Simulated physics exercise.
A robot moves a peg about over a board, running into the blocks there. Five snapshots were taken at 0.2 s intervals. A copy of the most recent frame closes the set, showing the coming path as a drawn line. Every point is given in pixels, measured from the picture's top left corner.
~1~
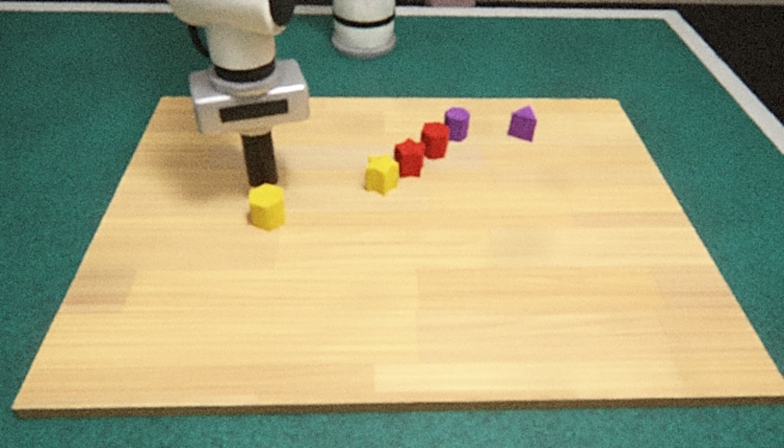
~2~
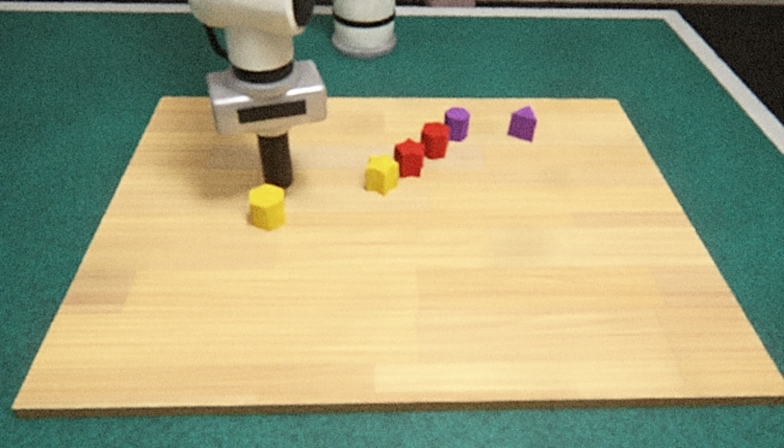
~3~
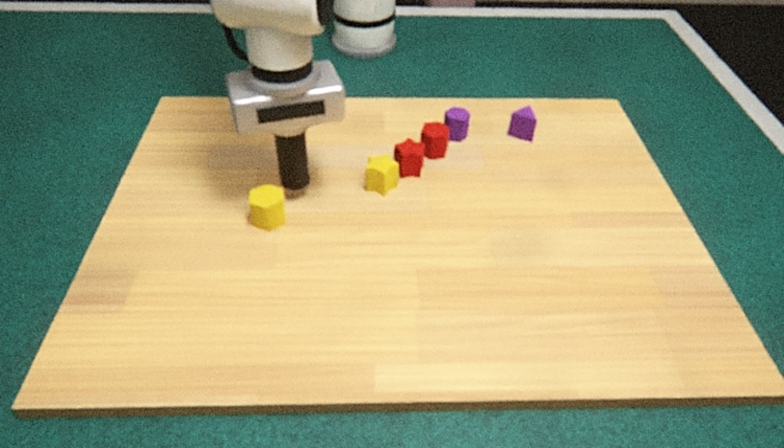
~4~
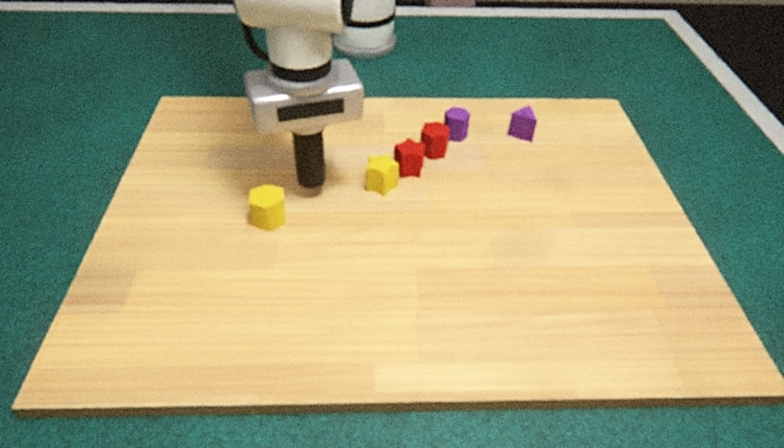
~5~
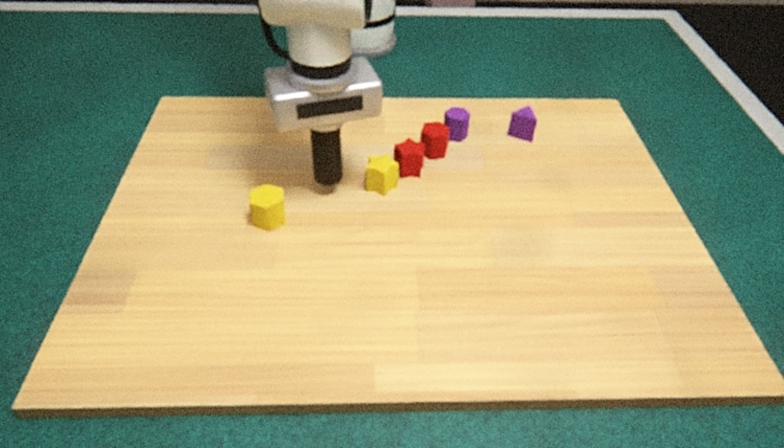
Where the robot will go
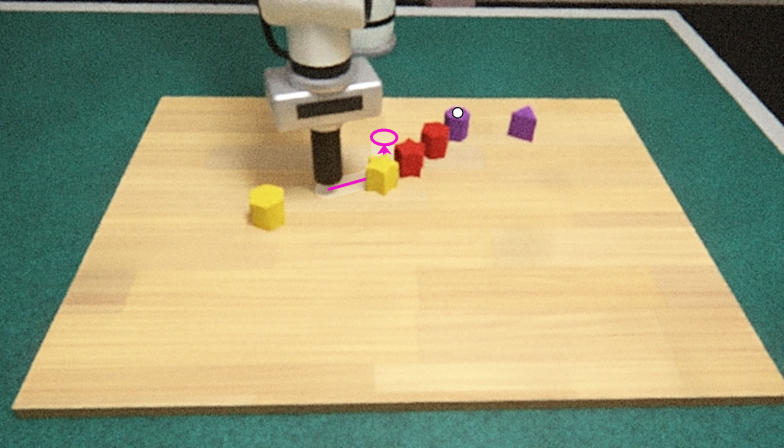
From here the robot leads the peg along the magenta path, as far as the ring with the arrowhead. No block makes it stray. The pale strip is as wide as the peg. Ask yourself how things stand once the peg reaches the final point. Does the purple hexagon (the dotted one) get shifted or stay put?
My prediction: It remains in place.
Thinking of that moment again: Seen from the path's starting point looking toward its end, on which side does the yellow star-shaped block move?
Sideways, to the right.
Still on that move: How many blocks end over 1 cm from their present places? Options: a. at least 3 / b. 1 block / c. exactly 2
My answer is option b.
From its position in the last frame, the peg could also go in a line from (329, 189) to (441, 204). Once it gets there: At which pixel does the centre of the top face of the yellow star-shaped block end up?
I'd guess (419, 161).
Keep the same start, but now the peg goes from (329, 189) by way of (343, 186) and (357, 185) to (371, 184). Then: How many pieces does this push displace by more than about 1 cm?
Displaced: One.
Drawn move, from (329, 189) over (366, 179) and (385, 159) to (384, 137); the dot is on the purple hexagon.
On the path given first. One third of the way, peg at (367, 166); yellow star-shaped block at (391, 162), turned 20° clockwise.
Two thirds of the way, peg at (385, 147); yellow star-shaped block at (397, 161), turned 40° clockwise; red star-shaped block at (414, 147), turned 15° anticlockwise.
At the end, peg at (384, 125); yellow star-shaped block at (397, 161), turned 40° clockwise; red star-shaped block at (414, 147), turned 15° anticlockwise; purple hexagon still.
